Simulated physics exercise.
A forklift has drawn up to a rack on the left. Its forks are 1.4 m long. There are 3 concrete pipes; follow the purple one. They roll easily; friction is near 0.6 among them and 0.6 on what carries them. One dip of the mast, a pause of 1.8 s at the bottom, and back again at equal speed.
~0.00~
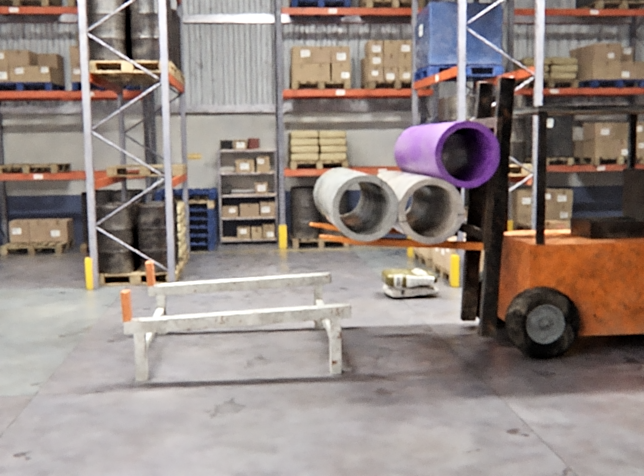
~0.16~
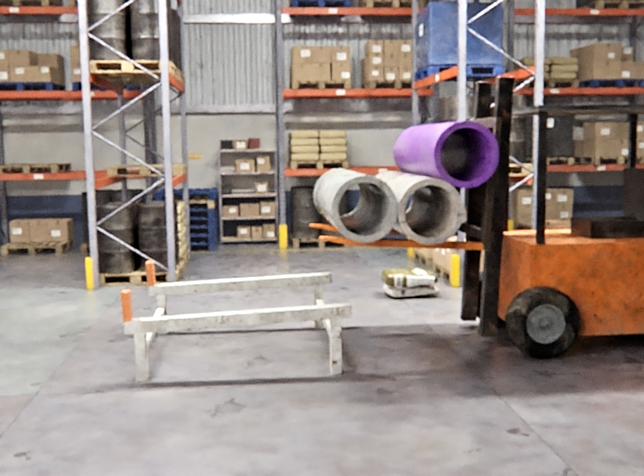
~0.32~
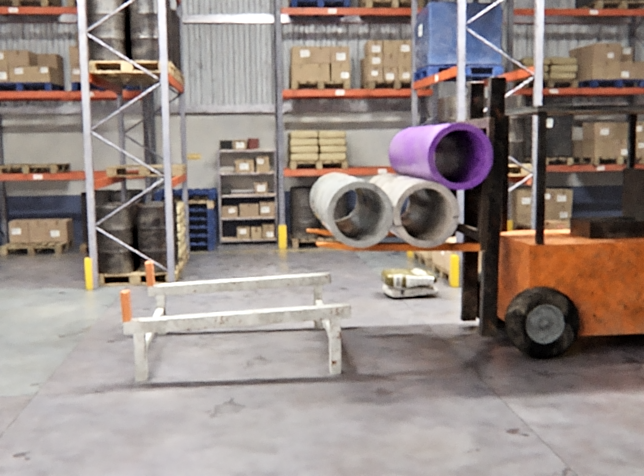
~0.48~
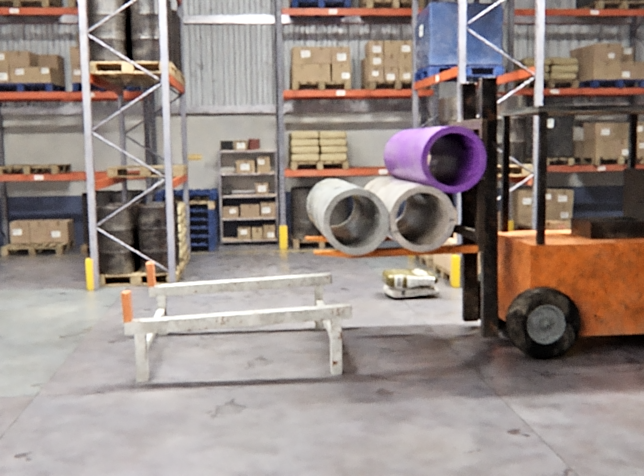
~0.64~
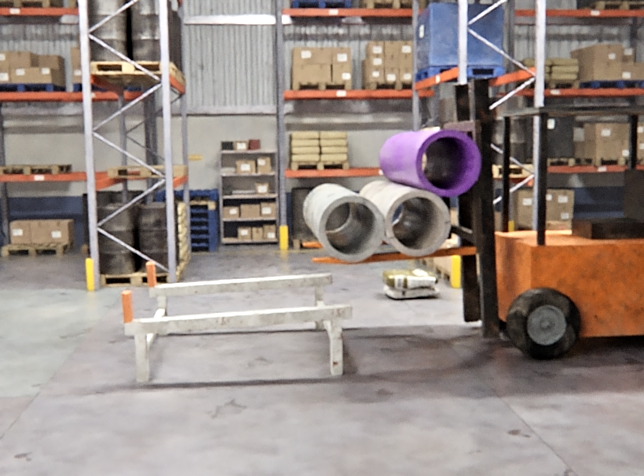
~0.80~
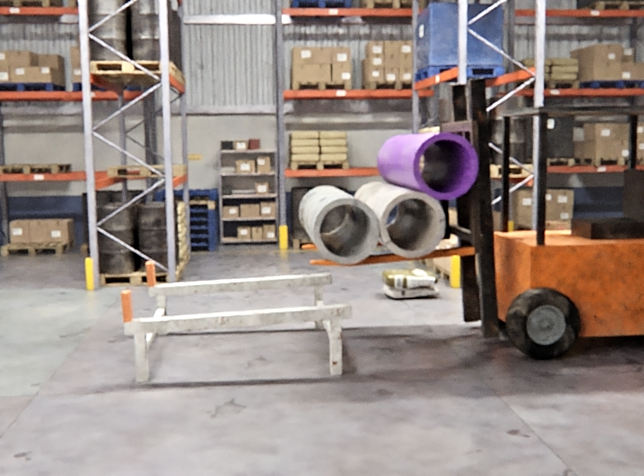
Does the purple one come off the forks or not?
Purple remains on the forks.
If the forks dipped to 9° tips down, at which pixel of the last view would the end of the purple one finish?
Near (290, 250).
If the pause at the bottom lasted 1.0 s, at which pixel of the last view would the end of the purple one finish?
Around (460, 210).
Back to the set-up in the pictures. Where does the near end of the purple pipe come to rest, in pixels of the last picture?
Around (464, 213).
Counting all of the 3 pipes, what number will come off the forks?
The count is 2.
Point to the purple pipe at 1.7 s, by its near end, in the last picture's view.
Around (449, 222).
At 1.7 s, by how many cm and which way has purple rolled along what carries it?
Purple 0 left.
After 1.7 s, purple is on the forks, 110 cm from the tips; 1 of 3 has left the forks.
After 2.9 s, purple is on the forks, 85 cm from the tips, rolling left; 2 of 3 have left the forks.
After 4.3 s, purple is on the forks, 70 cm from the tips, rolling right; 2 of 3 have left the forks.
At rest (5.8 s), purple is on the forks, 110 cm from the tips; 2 of 3 have left the forks.
